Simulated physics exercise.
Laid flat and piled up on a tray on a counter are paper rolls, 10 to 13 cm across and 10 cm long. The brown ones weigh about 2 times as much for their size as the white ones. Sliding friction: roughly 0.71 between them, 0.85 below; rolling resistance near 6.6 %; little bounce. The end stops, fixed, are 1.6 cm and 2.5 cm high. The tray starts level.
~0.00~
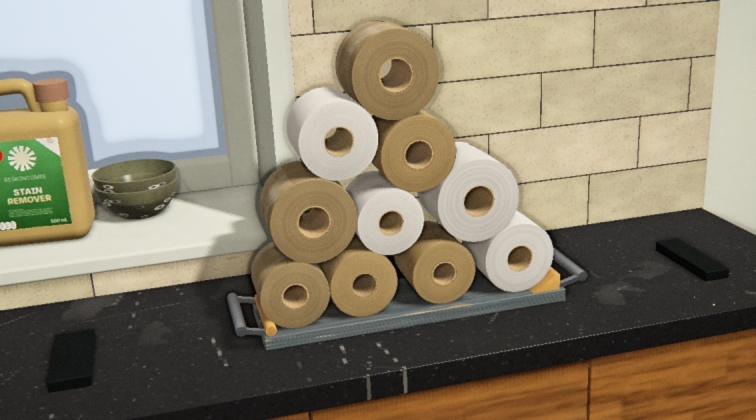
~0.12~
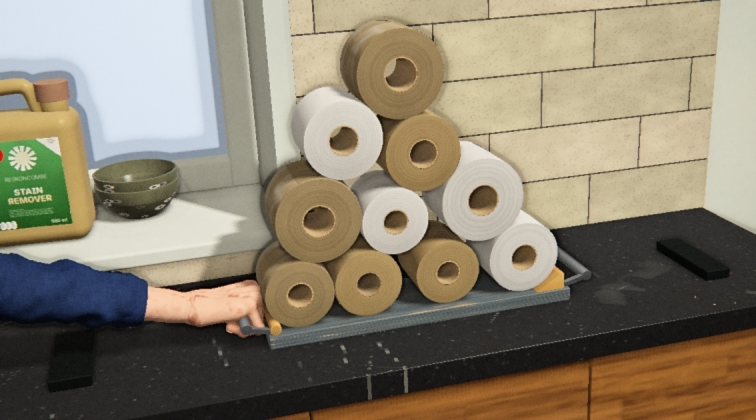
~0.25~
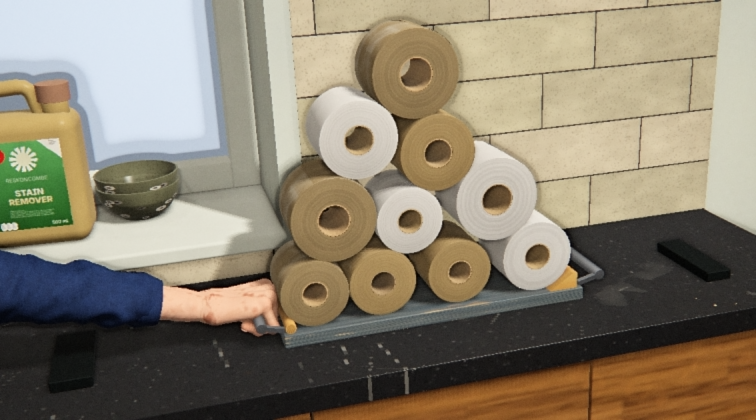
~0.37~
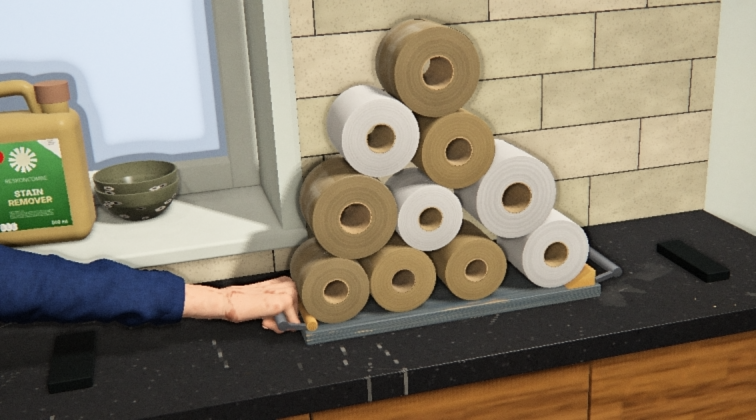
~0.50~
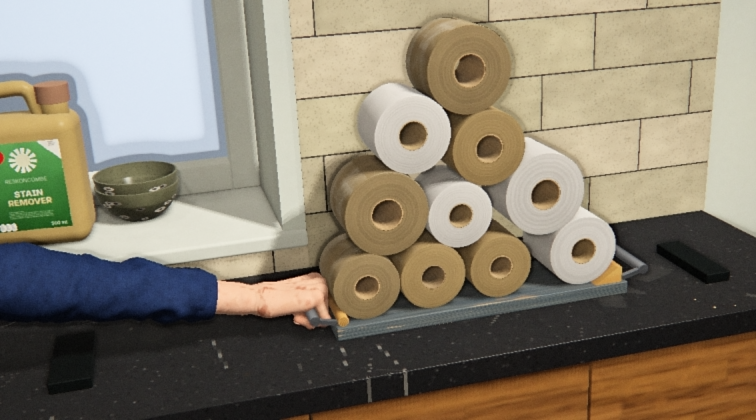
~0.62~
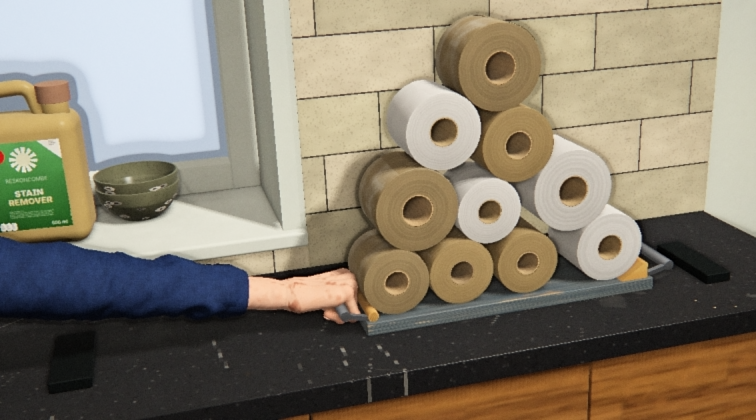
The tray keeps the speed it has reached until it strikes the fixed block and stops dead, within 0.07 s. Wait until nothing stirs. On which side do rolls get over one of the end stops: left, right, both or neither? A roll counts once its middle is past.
Neither, as it turns out.
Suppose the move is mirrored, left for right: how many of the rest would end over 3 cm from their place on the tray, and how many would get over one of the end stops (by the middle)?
Then 3 and 2.
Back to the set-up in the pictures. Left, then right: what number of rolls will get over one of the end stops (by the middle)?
Left 0, right 0.
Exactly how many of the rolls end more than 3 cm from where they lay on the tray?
In all, 1.
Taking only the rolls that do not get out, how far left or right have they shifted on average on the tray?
Some 1 cm rightwards.
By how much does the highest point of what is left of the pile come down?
About 0 cm.
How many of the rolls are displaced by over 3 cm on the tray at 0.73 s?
0 by then.
By 0.73 s, tray 19 cm along; 0 now displaced over 3 cm; not one over the end stops; the one last seen at (490, 212) in place (moves measured on the tray).
By 0.82 s, tray 22 cm along; 0 now displaced over 3 cm; not one over the end stops; the one last seen at (490, 212) in place.
By 1.07 s, tray 24 cm along; 1 now displaced over 3 cm; not one over the end stops; the one last seen at (490, 212) 3.3 cm right and 0.8 cm down.
By 1.28 s, tray 24 cm along; 1 now displaced over 3 cm; not one over the end stops; the one last seen at (490, 212) 3.7 cm right and 1.2 cm down.
At rest by 1.6 s, 1 moved over 3 cm; not one over the end stops; the one last seen at (490, 212) 3.7 cm right and 1.2 cm down; top of the pile 41 cm high, from 41 cm.
